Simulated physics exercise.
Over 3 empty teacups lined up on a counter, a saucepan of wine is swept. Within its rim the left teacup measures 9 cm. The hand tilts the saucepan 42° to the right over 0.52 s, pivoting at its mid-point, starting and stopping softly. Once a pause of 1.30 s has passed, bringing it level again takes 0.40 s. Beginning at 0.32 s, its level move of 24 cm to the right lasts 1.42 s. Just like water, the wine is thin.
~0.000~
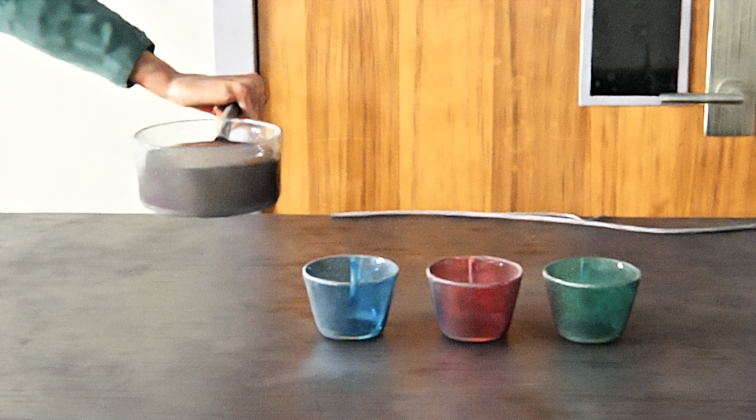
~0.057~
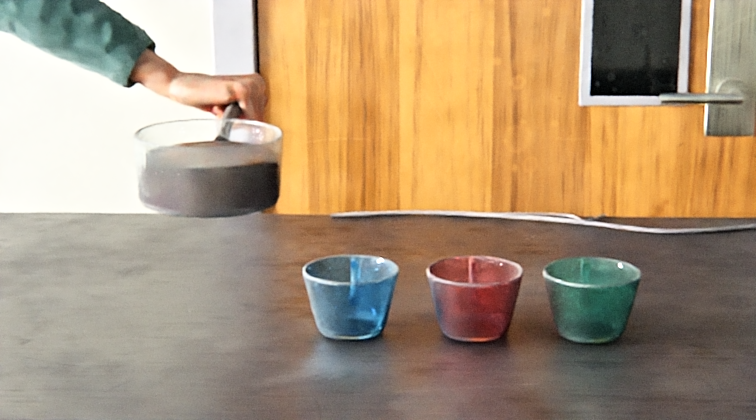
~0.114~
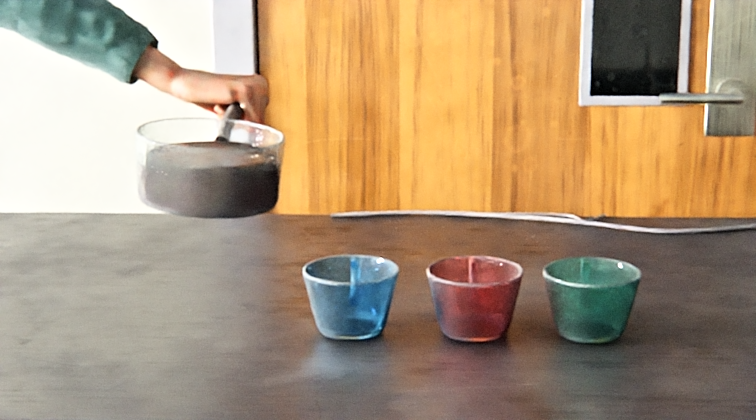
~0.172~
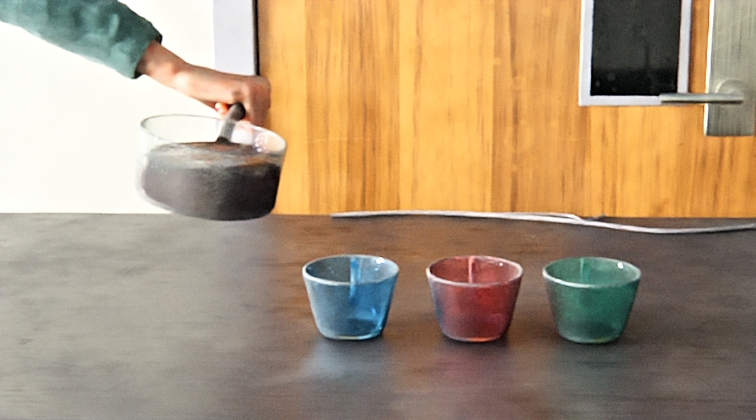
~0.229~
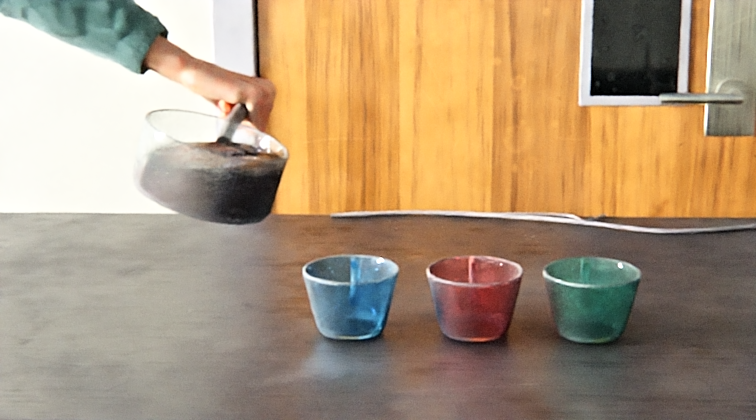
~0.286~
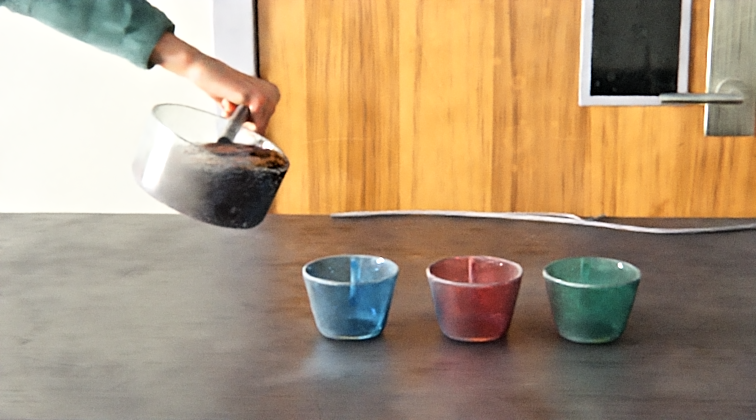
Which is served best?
That would be the one furthest to the left.
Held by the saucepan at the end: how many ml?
It ends up holding near 310 ml.
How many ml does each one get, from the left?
You'd see around 130 ml on the left, around 100 ml in the middle and around 30 ml on the right.
By 0.83 s the tilt is 42° and from the left they hold 125 ml, 0 ml, 0 ml, the saucepan 490 ml, and 25 ml is on the counter.
By 1.23 s the tilt is 42° and from the left they hold 130 ml, 65 ml, 0 ml, the saucepan 390 ml, and 140 ml is on the counter.
By 1.65 s the tilt is 42° and from the left they hold 130 ml, 95 ml, 15 ml, the saucepan 325 ml, and 170 ml is on the counter.
By 2.10 s the tilt is 9° and from the left they hold 130 ml, 95 ml, 30 ml, the saucepan 310 ml, and 190 ml is on the counter.
At rest from the left they hold 130 ml, 95 ml, 30 ml, the saucepan 310 ml, and 195 ml is on the counter.
